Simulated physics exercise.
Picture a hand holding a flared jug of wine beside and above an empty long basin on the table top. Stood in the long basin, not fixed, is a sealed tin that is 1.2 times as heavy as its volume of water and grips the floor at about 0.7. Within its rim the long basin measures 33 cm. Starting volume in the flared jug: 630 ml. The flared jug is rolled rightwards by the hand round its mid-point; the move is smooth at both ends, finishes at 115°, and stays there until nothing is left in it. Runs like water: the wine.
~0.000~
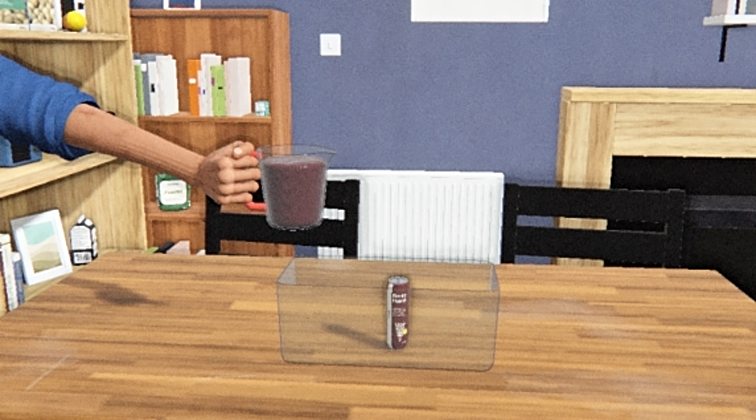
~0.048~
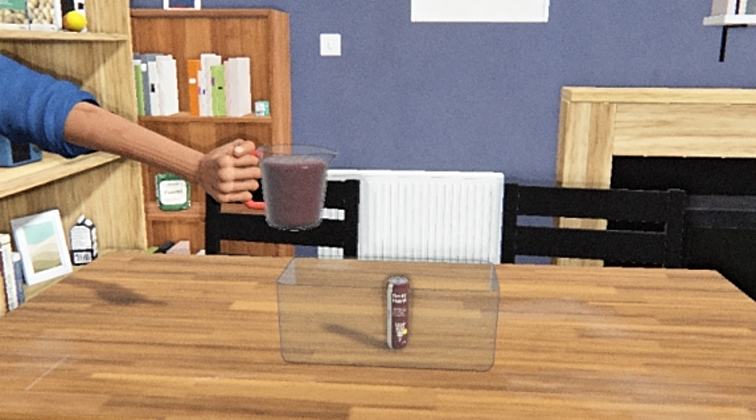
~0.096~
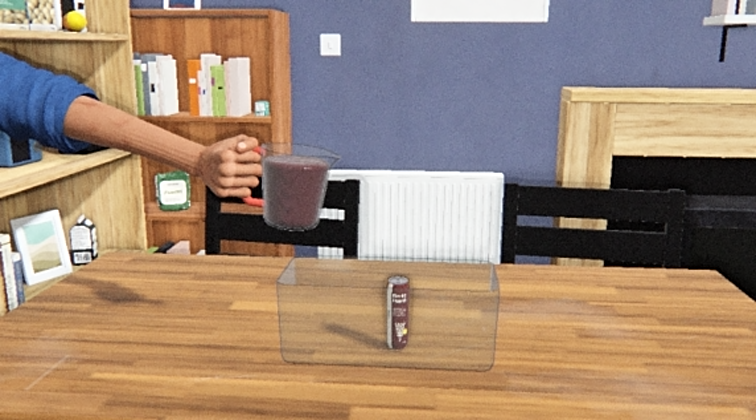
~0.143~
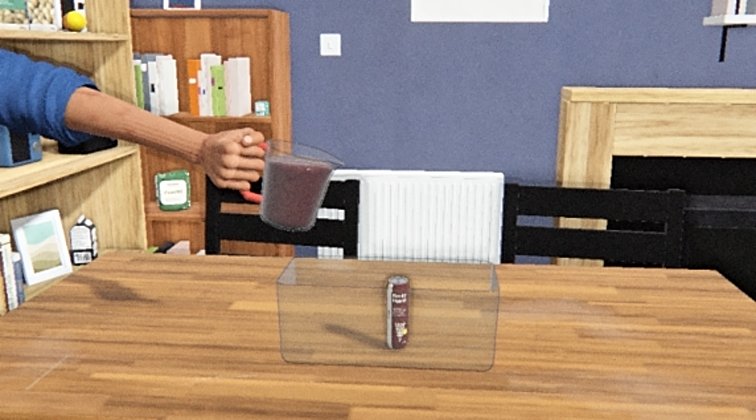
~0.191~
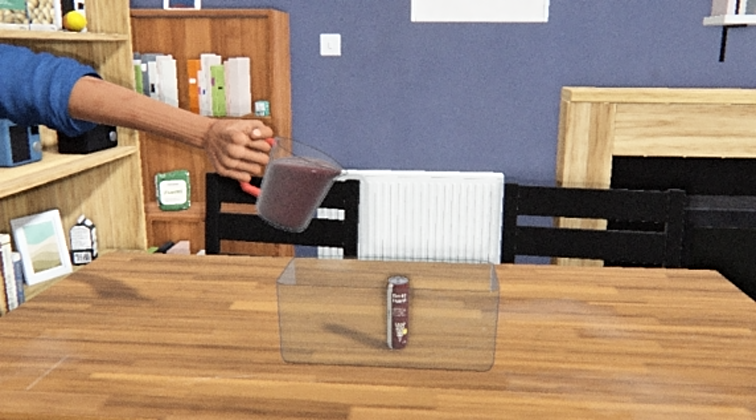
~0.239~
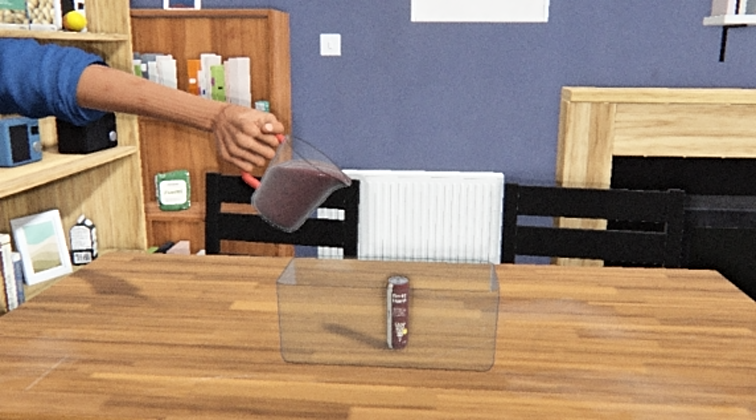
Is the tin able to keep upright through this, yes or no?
Yes, it remains upright.
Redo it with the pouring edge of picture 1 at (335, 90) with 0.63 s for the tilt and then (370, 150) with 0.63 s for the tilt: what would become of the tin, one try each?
In the first try it comes down; in the second it remains standing.
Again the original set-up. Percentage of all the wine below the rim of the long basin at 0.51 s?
About 30 per cent.
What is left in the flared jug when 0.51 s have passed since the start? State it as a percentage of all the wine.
Roughly 44 %.
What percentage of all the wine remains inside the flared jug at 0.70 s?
Close to 4 percent of the total.
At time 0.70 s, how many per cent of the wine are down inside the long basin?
88 %, more or less.
After 0.51 s the tilt is 104° and 43 per cent is still to pour; the tin stands where it began.
After 0.70 s the tilt is 115° and 4 per cent is still to pour; the tin leans 6°.
After 0.91 s the tilt is 115° and 0 per cent is still to pour; the tin stands where it began.
After 1.13 s the tilt is 115° and 0 per cent is still to pour; the tin stands where it began.
In the end the tin stands 1 cm from where it began.
